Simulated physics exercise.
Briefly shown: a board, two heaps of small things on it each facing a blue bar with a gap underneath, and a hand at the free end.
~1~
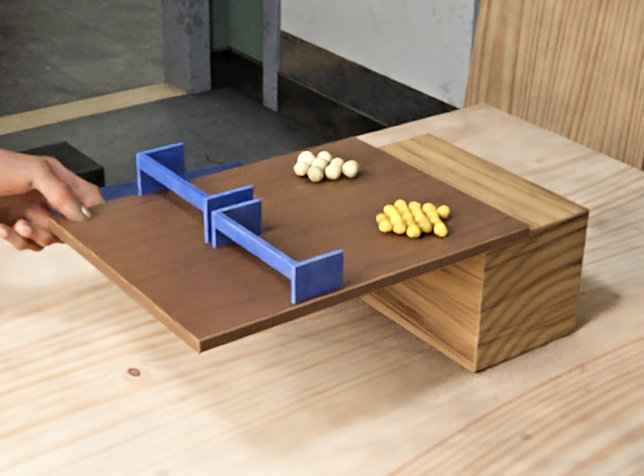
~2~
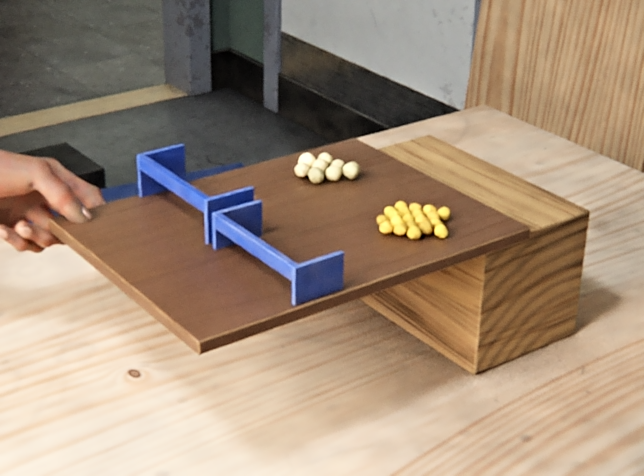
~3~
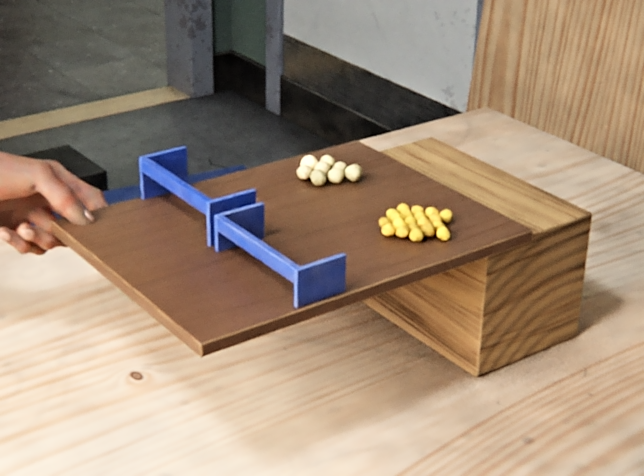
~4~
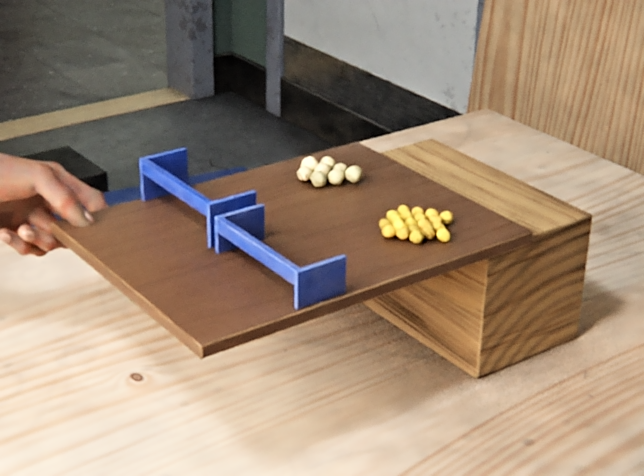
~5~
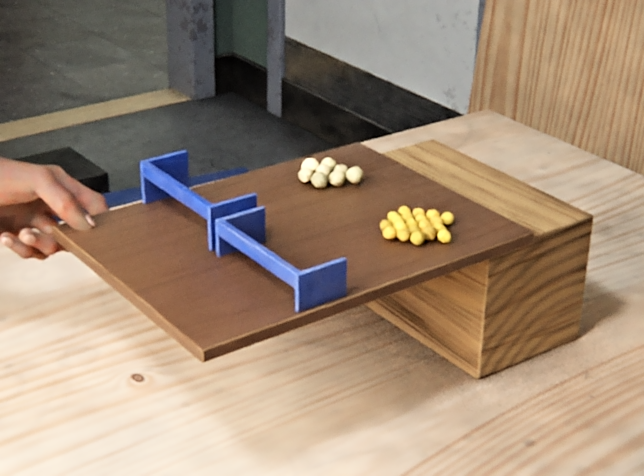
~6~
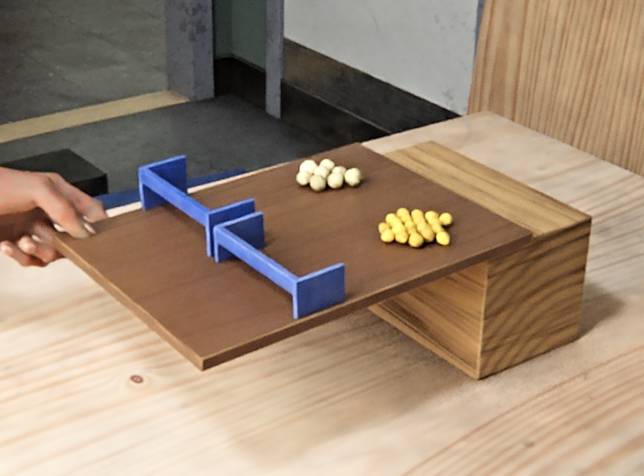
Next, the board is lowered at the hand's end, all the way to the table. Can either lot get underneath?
One by one: The near lot escapes; the far lot escapes.
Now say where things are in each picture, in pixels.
In the first picture, held end of the board at (203, 338), level; block at (450, 245), nearly half as high as the board is long; near lot at (408, 219), a few puffed corn balls; far lot at (320, 166), a few macadamia nuts; near gate at (255, 245), its slot higher than a piece; far gate at (173, 182), its slot higher than a piece.
In the second picture, held end of the board at (203, 339), level; far lot at (320, 167).
In the third picture, held end of the board at (205, 341), level; near lot at (410, 222).
In the fourth picture, held end of the board at (206, 343), level; far lot at (323, 171).
In the fifth picture, held end of the board at (207, 347), down by 1°; near lot at (411, 225).
In the sixth picture, held end of the board at (206, 356), down by 2°; block at (453, 252); near lot at (410, 227), not moving; far lot at (322, 174), not moving; near gate at (257, 259); far gate at (175, 196).
Then, 0.41 s past the last view, board sloping at 9°; near lot where it was; far lot where it was.
Then, 0.93 s past the last view, board sloping at 18°; near lot on its way down; far lot has reached its gate.
Then, 1.49 s past the last view, board resting at 26°; near lot all past its gate; far lot all past its gate.
Finally, board resting at 27°; near lot all past its gate; far lot all past its gate.
